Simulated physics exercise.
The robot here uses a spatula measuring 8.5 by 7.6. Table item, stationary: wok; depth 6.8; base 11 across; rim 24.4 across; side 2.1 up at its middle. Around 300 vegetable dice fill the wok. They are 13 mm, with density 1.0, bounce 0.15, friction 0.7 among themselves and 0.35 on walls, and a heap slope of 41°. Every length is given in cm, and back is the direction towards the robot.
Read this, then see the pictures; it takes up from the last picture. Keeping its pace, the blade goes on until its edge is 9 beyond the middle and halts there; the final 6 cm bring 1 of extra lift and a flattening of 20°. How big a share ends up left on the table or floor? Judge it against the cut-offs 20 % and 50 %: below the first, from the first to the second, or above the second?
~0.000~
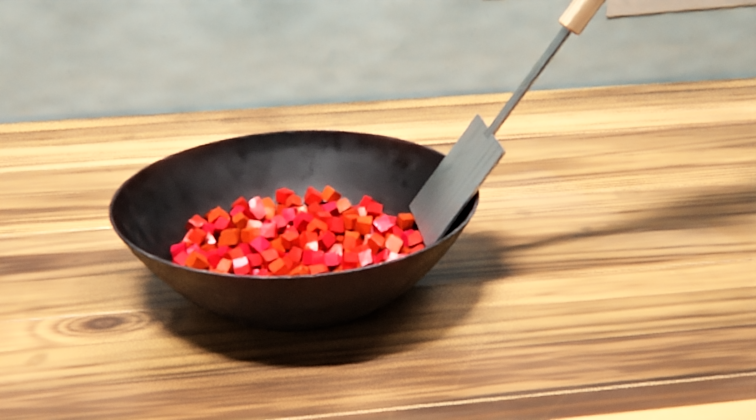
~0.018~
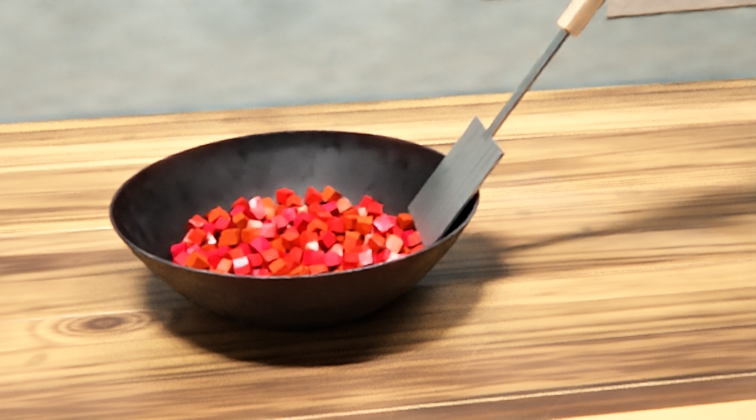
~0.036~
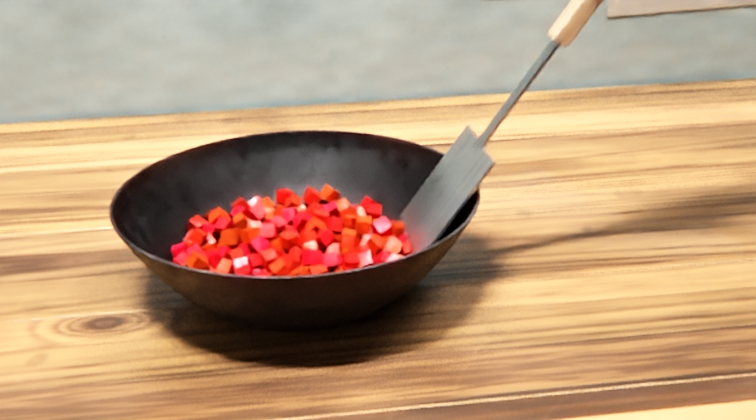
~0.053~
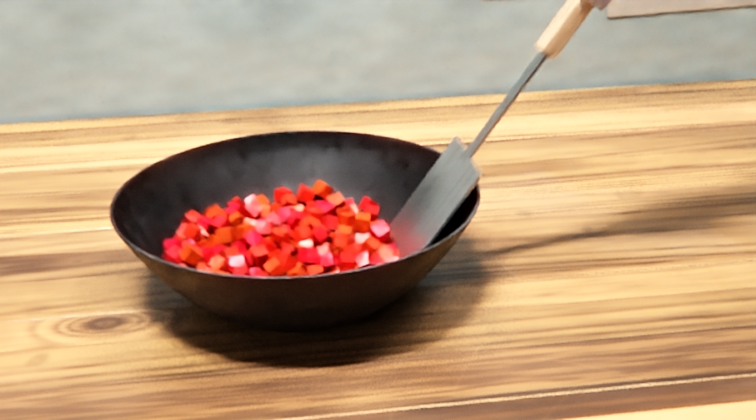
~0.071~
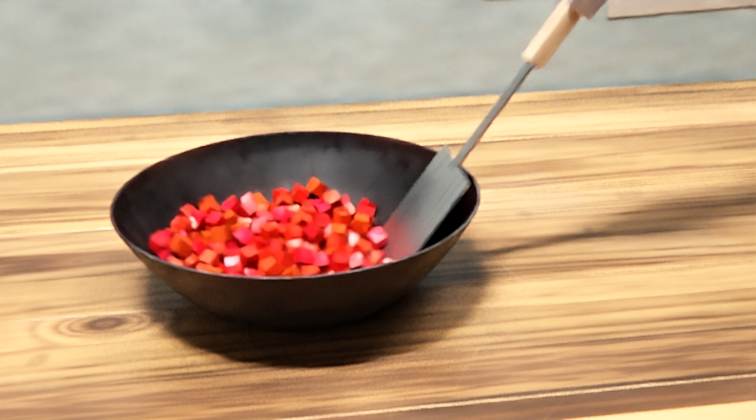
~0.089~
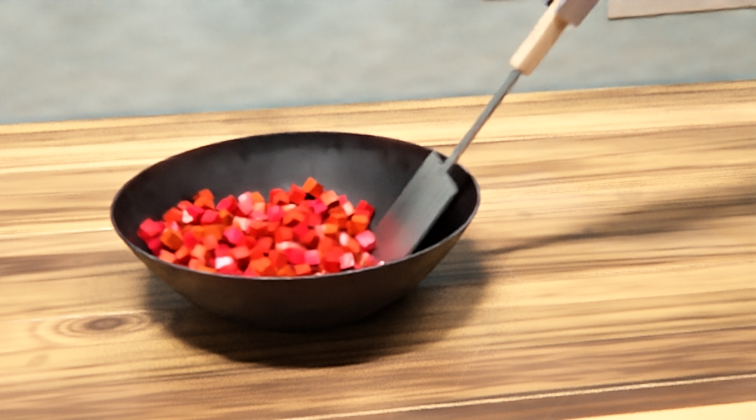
From 20 to 50 %.
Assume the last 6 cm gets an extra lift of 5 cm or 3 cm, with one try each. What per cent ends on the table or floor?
Result: Approx. 40 % and 45 %, one try each.
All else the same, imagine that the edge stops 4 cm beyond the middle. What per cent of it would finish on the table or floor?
Roughly 5 %.
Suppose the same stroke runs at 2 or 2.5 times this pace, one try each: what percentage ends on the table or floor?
Around 60 per cent and around 70 per cent.
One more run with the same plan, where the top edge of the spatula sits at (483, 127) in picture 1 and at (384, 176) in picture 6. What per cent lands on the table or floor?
Some 60 per cent.
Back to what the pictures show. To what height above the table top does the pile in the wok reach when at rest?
Near 8.5 centimetres high.
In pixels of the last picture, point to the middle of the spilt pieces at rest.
I'd place it close to (47, 296).
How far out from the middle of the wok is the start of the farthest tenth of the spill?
25 cm.
After 0.20 s, sloping 54°, highest piece 9 above the table; 294 in the wok, 1 on the blade or in flight.
After 0.31 s, sloping 46°, highest piece 10 above the table; 278 in the wok, 17 on the blade or in flight.
After 0.56 s, sloping 34°, highest piece 9 above the table; 189 in the wok, 102 on the table or floor, 4 on the blade or in flight.
After 1.61 s, sloping 34°, highest piece 9 above the table; 189 in the wok, 106 on the table or floor.
At rest, 189 in the wok, 106 on the table or floor. That is 36 % on the table or floor.
